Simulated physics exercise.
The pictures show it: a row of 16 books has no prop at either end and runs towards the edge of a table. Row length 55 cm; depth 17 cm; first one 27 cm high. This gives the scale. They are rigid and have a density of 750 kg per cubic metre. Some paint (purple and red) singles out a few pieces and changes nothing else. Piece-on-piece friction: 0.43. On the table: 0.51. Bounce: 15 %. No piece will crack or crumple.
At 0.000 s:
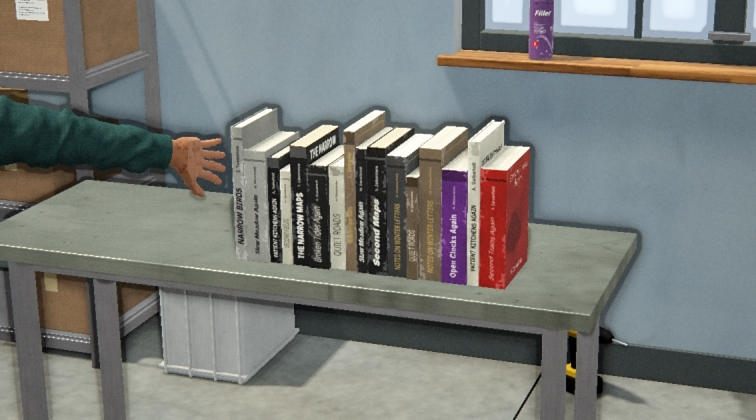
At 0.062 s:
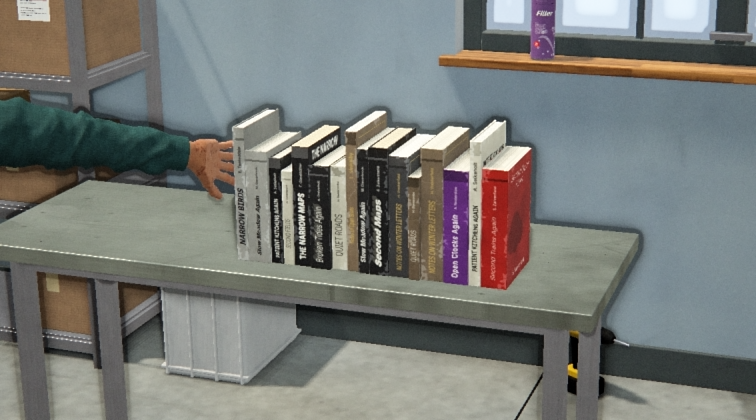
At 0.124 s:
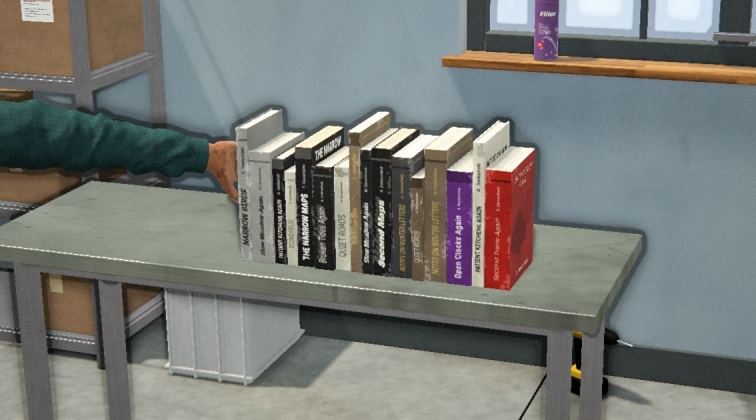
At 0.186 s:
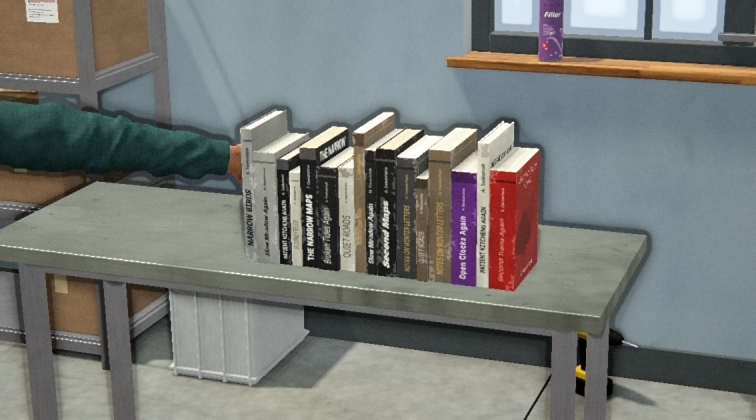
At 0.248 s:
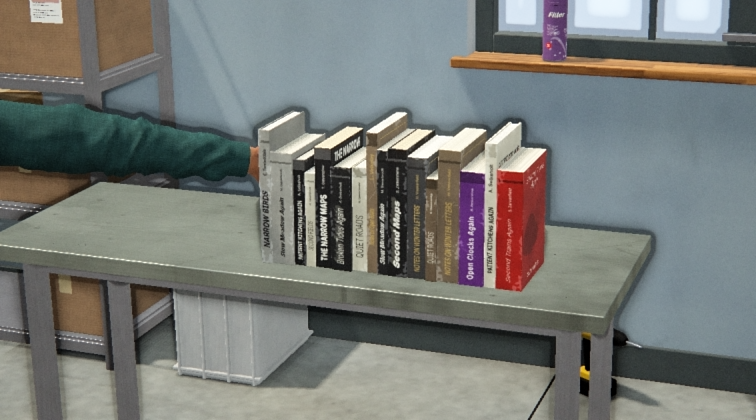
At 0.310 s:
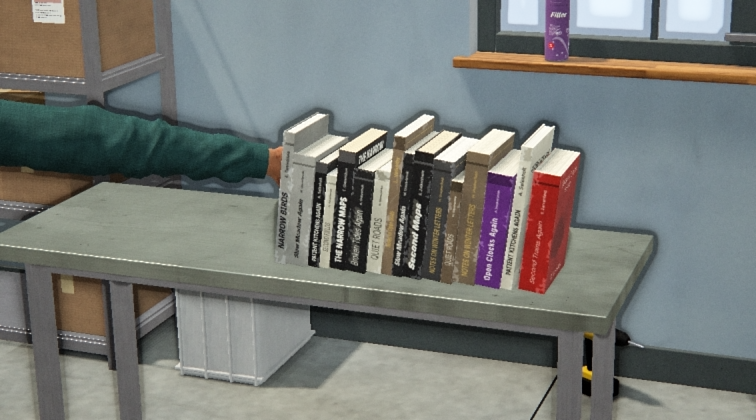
A hand reaches a row of books and pushes it right, tilting the books slightly.
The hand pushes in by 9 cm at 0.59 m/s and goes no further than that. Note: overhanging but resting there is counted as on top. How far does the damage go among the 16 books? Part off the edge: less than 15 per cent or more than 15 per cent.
My answer is less than 15 per cent of them.
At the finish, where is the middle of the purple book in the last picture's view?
In the final image its middle is around (593, 261).
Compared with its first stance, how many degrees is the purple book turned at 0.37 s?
About 15 degrees.
Around 0.37 s, none of the 16 books off the edge, 16 disturbed; red book tipped 21°; purple book tipped 14°.
Around 0.46 s, none of the 16 books off the edge, 16 disturbed; red book tipped 43°; purple book tipped 29°.
Around 0.88 s, 1 of the 16 books off the edge; purple book on its side; red book tipped 6°, 74 cm lower.
Finally (1.2 s), 1 of the 16 books off the edge; red book on its side; purple book on its side. That is 6 per cent. Seen by the last camera, middles, purple book near (593, 261).
